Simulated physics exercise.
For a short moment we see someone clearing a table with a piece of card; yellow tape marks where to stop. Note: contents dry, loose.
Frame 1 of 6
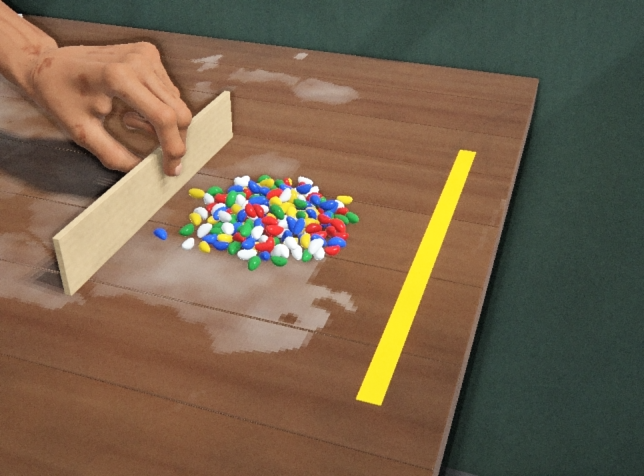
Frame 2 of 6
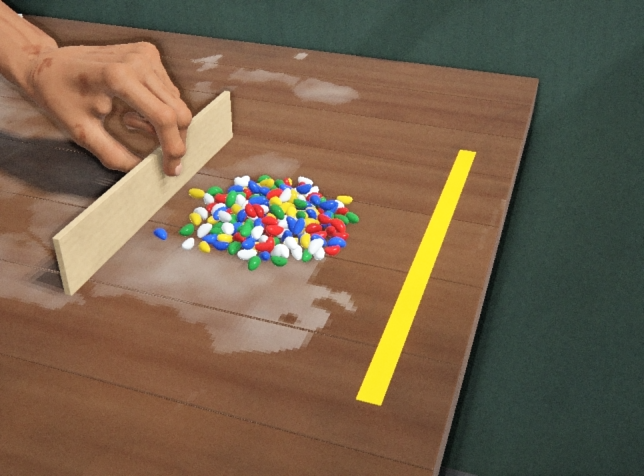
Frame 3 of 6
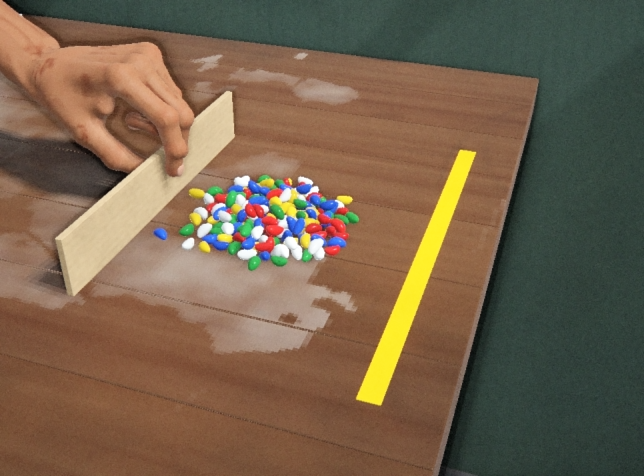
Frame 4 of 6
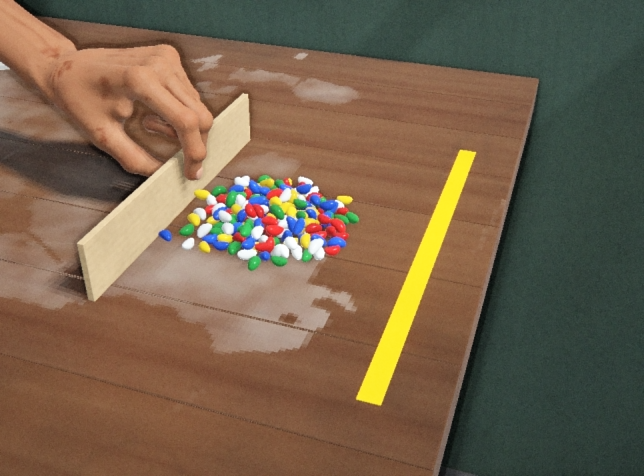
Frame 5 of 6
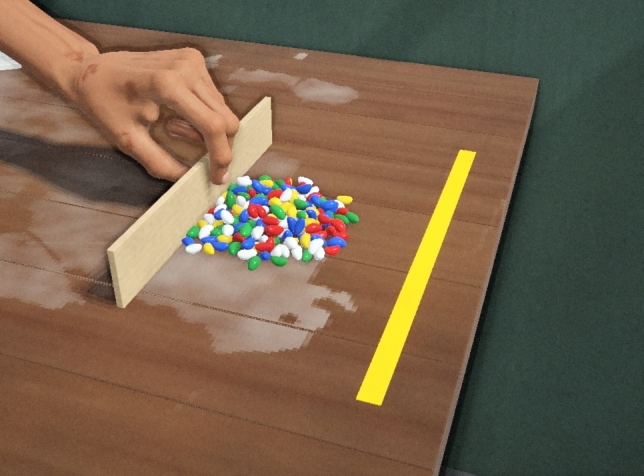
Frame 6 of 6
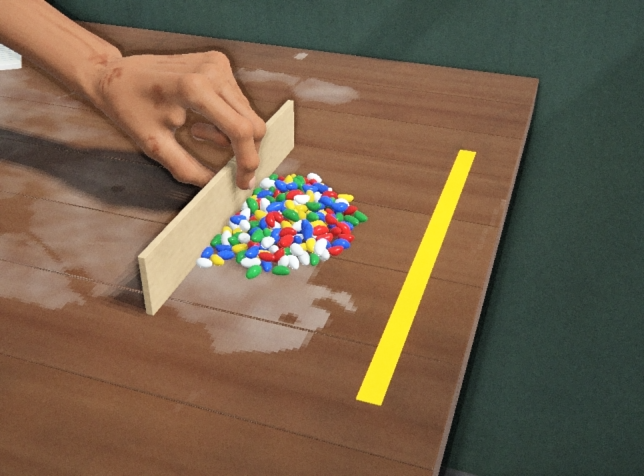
A brown wooden tabletop with pale, worn-looking patches is seen from above at an angle, against a dark green background, and the camera stays still. A hand at the upper left holds a flat, pale strip upright beside a heap of red, blue, green, yellow and white jelly beans, with yellow tape near the right edge. After a brief rest, the hand slides the strip rightward, gathering the nearest beans and nudging most of the heap slightly right.
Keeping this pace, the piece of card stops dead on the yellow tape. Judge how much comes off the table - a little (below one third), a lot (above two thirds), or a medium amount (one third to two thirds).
A medium amount, one third to two thirds.
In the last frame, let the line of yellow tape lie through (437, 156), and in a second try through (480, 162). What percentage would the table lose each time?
In order, close to 20 and 80 per cent.
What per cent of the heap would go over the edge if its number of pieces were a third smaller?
Roughly 50 per cent of the heap.
Soon, piece of card still moving, near (337, 183); heap all on the table, its front near (435, 259).
A while on, piece of card stopped at the yellow tape; heap about half over the edge.
Finally, piece of card stopped at the yellow tape; heap about half over the edge.
